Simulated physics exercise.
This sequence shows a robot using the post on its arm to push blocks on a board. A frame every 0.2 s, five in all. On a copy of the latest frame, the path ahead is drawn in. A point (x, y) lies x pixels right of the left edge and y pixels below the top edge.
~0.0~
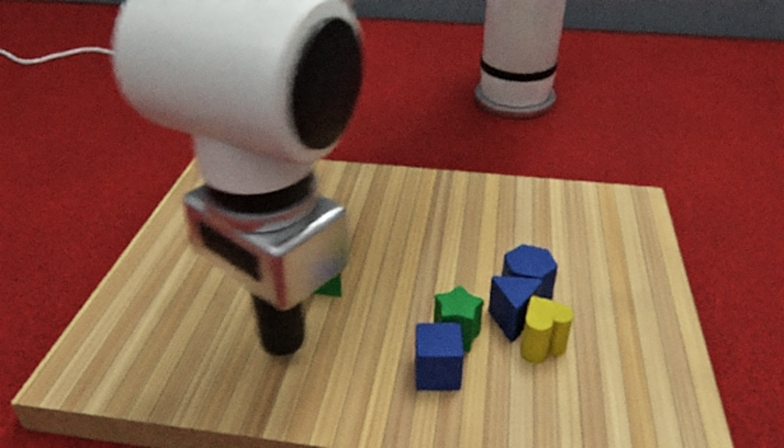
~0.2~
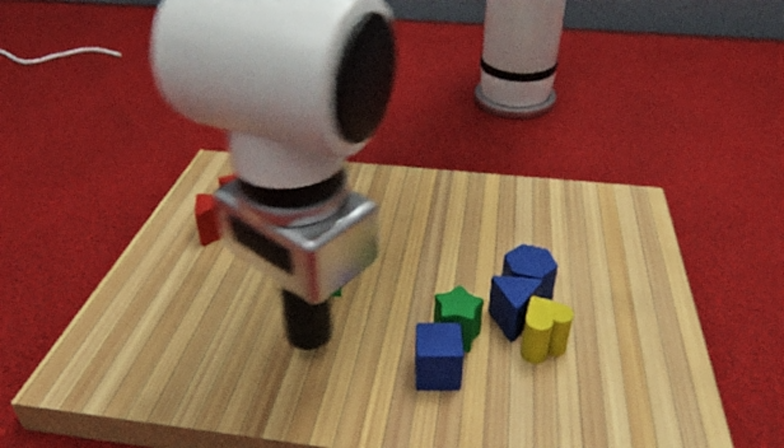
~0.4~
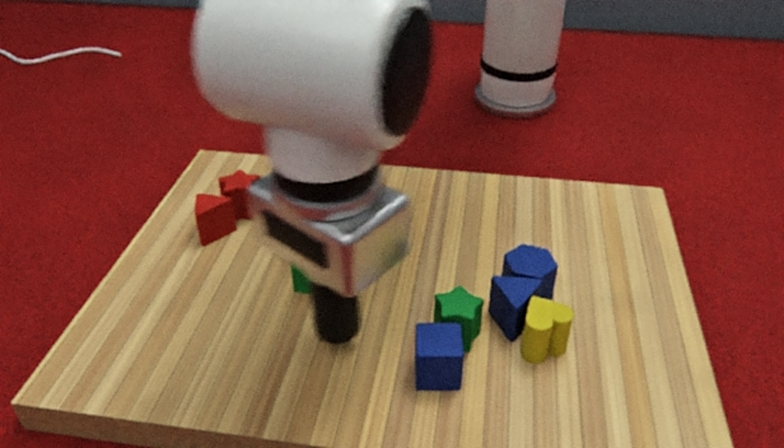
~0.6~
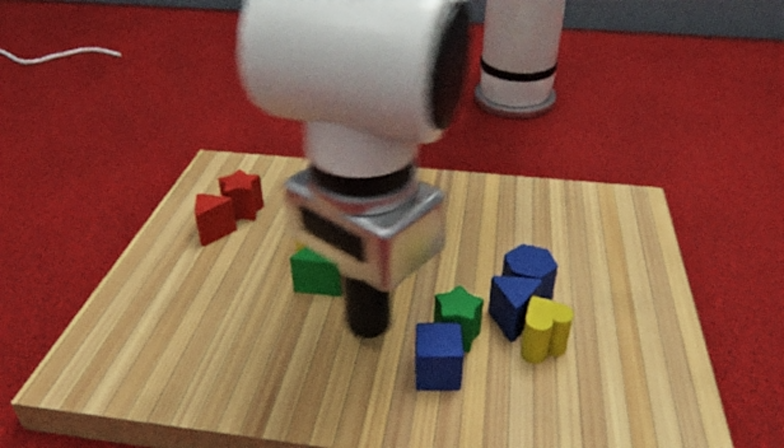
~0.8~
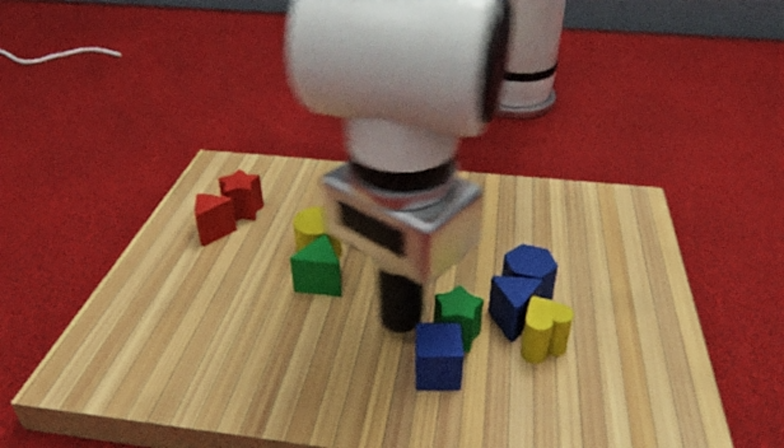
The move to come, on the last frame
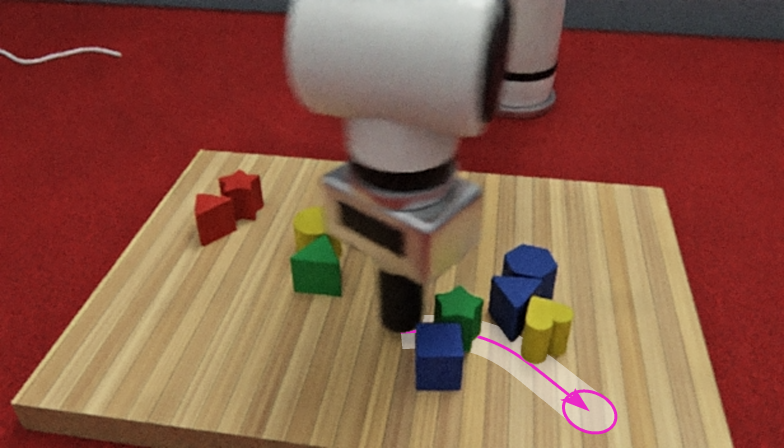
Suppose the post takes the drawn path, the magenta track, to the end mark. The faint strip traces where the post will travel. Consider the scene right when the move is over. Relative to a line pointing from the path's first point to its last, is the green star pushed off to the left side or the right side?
It goes toward the left-hand side.
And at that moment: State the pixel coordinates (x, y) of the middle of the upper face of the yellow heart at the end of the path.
Around (649, 332).
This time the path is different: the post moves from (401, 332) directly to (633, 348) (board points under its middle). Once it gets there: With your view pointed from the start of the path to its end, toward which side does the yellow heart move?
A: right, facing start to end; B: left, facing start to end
I choose A.
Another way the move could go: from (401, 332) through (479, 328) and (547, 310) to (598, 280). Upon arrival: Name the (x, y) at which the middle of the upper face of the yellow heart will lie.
If I read the scene right, the answer is (607, 332).
Path on the board, from (401, 332) over (470, 335) and (531, 365) to (590, 411).
What follows on the original path. One third of the way, post at (471, 321); green star at (516, 307), turned 20° clockwise; blue triangular block at (540, 287); yellow heart at (562, 318), turned 25° clockwise.
Two thirds of the way, post at (534, 352); green star at (580, 324); blue triangular block at (557, 287), turned 40° anticlockwise; yellow heart at (626, 334), turned 45° clockwise.
At the end, post at (593, 397); blue four-sided block in place; green star at (598, 334), turned 40° anticlockwise; blue triangular block at (557, 287), turned 40° anticlockwise; yellow heart at (649, 332), turned 40° clockwise.
